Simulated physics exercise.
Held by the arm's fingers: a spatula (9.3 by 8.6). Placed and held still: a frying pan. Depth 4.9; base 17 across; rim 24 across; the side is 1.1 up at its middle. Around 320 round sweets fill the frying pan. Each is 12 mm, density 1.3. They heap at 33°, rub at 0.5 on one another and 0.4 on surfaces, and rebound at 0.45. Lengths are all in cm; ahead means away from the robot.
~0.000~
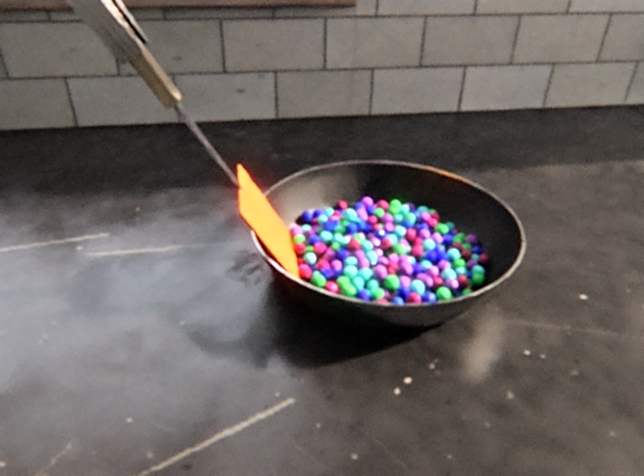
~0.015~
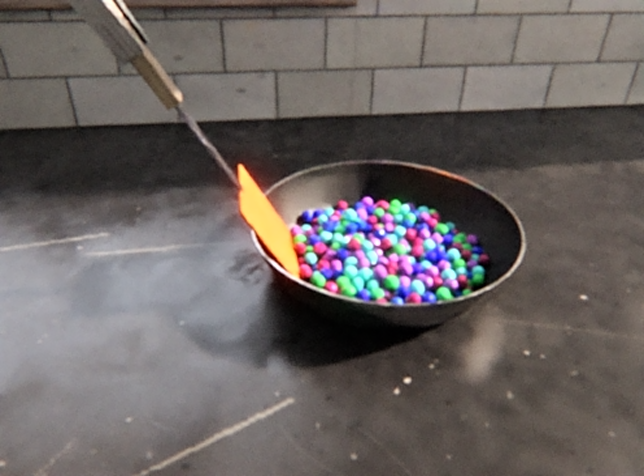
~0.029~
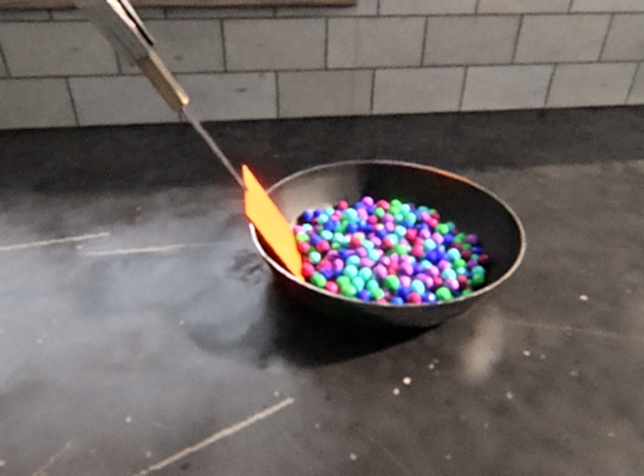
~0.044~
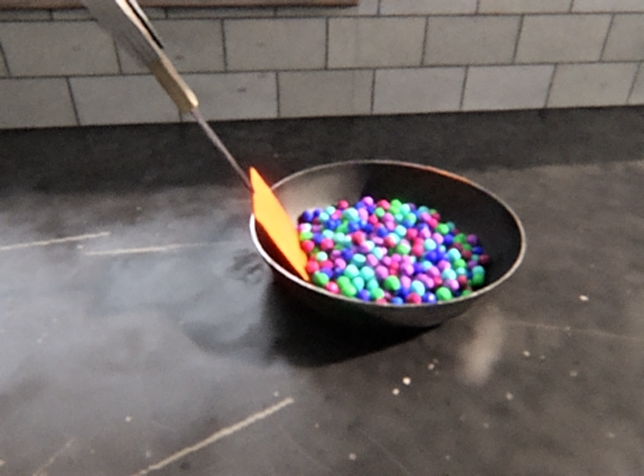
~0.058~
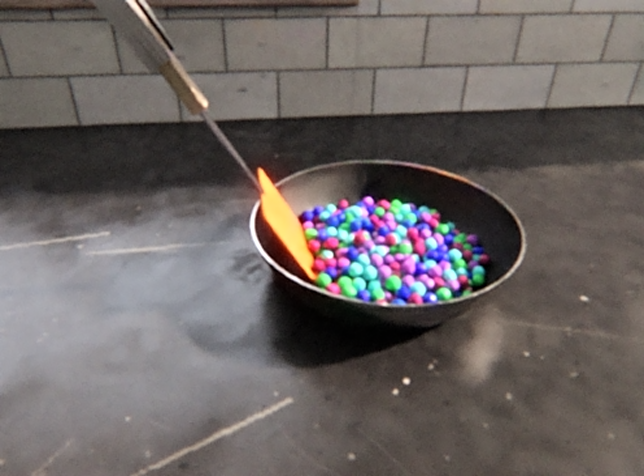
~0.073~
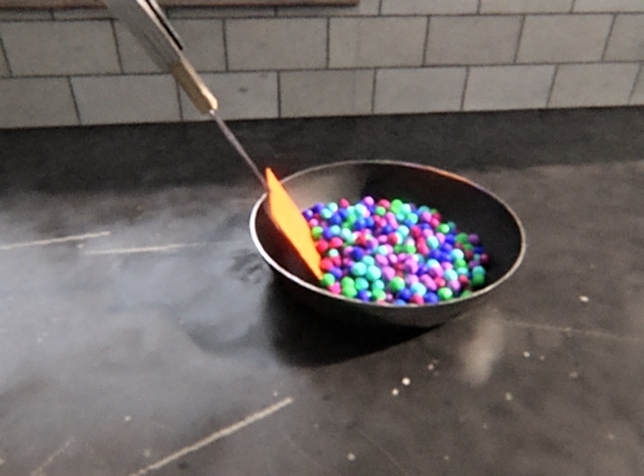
Colorful round sweets sat heaped in a dark frying pan while a robot arm's fingers held an orange spatula at its left side and slid it slightly right, nudging the sweets' edge inward.
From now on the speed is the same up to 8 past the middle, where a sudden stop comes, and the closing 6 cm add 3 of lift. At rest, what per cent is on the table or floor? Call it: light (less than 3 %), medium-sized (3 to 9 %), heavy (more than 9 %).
It comes out medium-sized.
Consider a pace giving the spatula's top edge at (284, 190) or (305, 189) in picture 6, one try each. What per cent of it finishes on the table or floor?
Around 15 per cent, then around 25 per cent.
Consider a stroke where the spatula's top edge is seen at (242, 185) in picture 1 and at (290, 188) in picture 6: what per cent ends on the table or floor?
It comes to something like 15 %, give or take.
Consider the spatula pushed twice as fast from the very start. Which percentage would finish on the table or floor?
25 per cent, roughly.
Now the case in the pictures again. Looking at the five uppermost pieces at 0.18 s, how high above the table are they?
Height: Some 4 cm.
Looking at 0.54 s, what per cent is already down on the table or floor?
Roughly 4 percent of it.
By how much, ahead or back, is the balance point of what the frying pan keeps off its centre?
Some 4.5 cm ahead of the centre.
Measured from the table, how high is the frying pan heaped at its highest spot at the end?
Peak at rest, approximately 6.0 centimetres.
After 0.18 s, sloping 60°, highest piece 4 above the table; 317 in the frying pan.
After 0.29 s, sloping 60°, highest piece 5 above the table; 317 in the frying pan.
After 0.54 s, sloping 60°, highest piece 6 above the table; 300 in the frying pan, 13 on the table or floor, 4 on the blade or in flight.
After 1.59 s, sloping 60°, highest piece 6 above the table; 299 in the frying pan, 18 on the table or floor.
At rest, 299 in the frying pan, 18 on the table or floor. That is 6 % on the table or floor.
